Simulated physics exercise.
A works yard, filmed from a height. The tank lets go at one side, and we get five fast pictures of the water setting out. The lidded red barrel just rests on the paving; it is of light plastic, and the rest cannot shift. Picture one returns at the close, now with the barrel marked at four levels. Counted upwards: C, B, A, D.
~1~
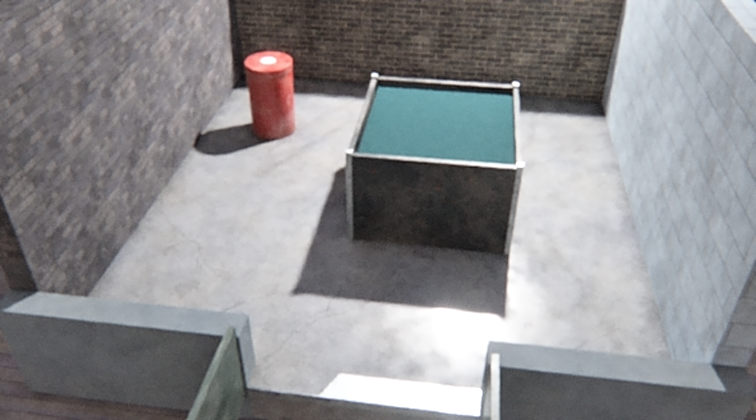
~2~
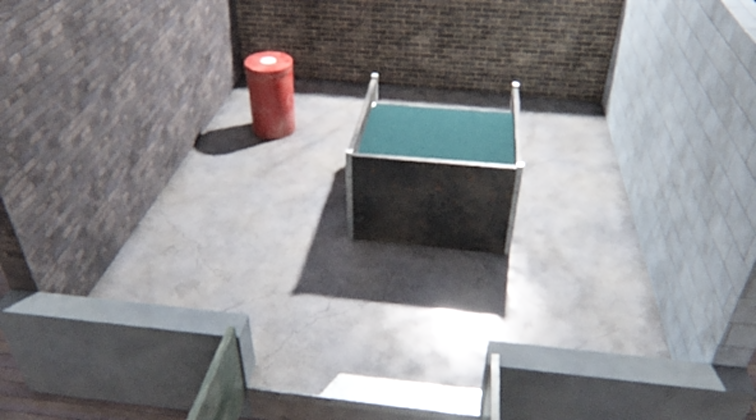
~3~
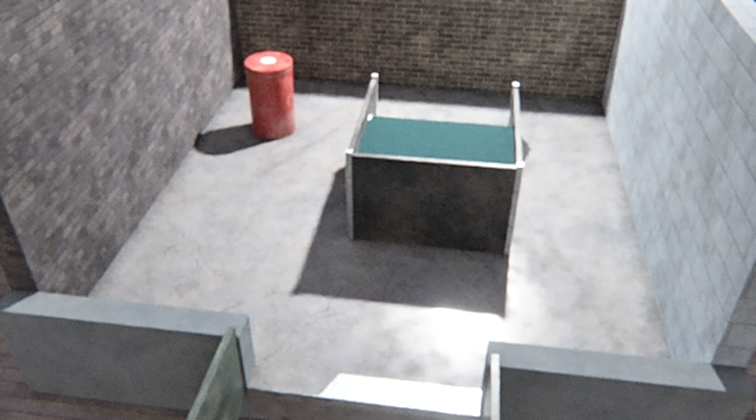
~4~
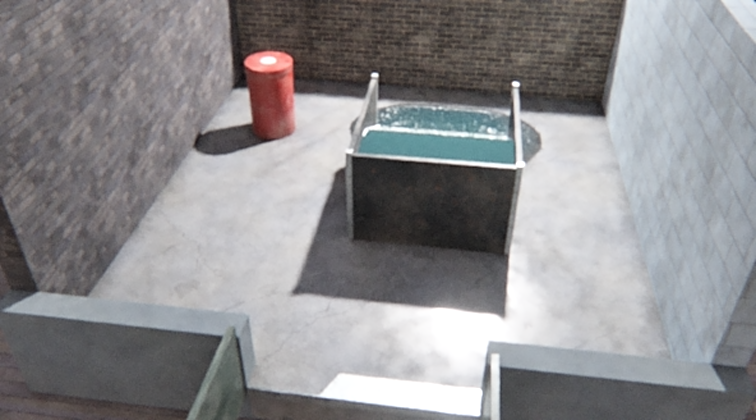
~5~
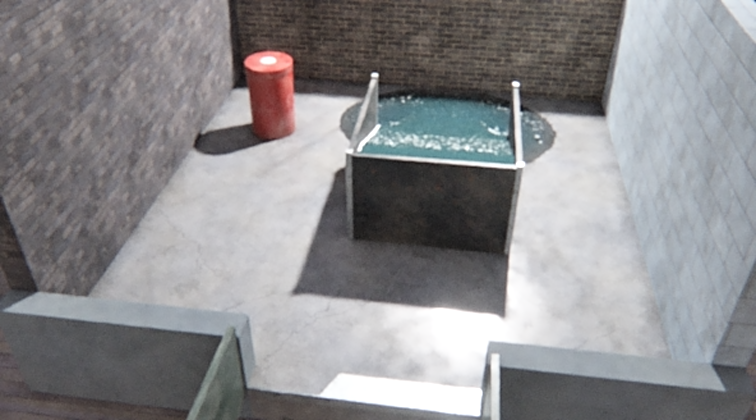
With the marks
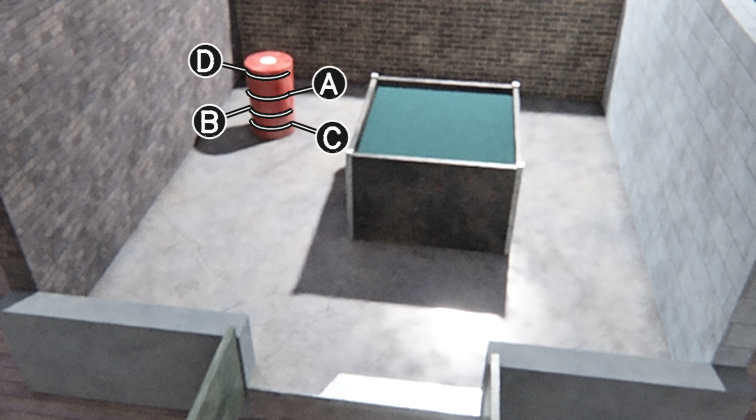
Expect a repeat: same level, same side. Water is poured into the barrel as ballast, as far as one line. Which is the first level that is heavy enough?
Choose B.
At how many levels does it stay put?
Three of the four.
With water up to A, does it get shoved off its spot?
No.
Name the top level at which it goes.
That is level C.
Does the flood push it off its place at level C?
Yes.
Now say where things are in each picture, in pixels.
Lid of the red barrel at (268, 61); tank full, its middle at (439, 124); open gate at (366, 331), in the first frame.
Water covers 3 % of the ground, mostly out of sight from here, in the second frame.
Water covers 6 % of the ground, mostly out of sight from here, in the third frame.
In the fourth frame, 11 % of the ground wet, in view closest to the barrel at (358, 123).
Lid of the red barrel at (268, 61); 16 % of the ground wet, in view closest to the barrel at (349, 120), in the fifth frame.
On the marked copy, A at (264, 99); B at (266, 116); C at (267, 128); D at (262, 78); from the bottom up C, B, A, D.
With A, it does not move.
With B, it does not move.
With C, it is pushed about its own width away.
With D, it does not move.
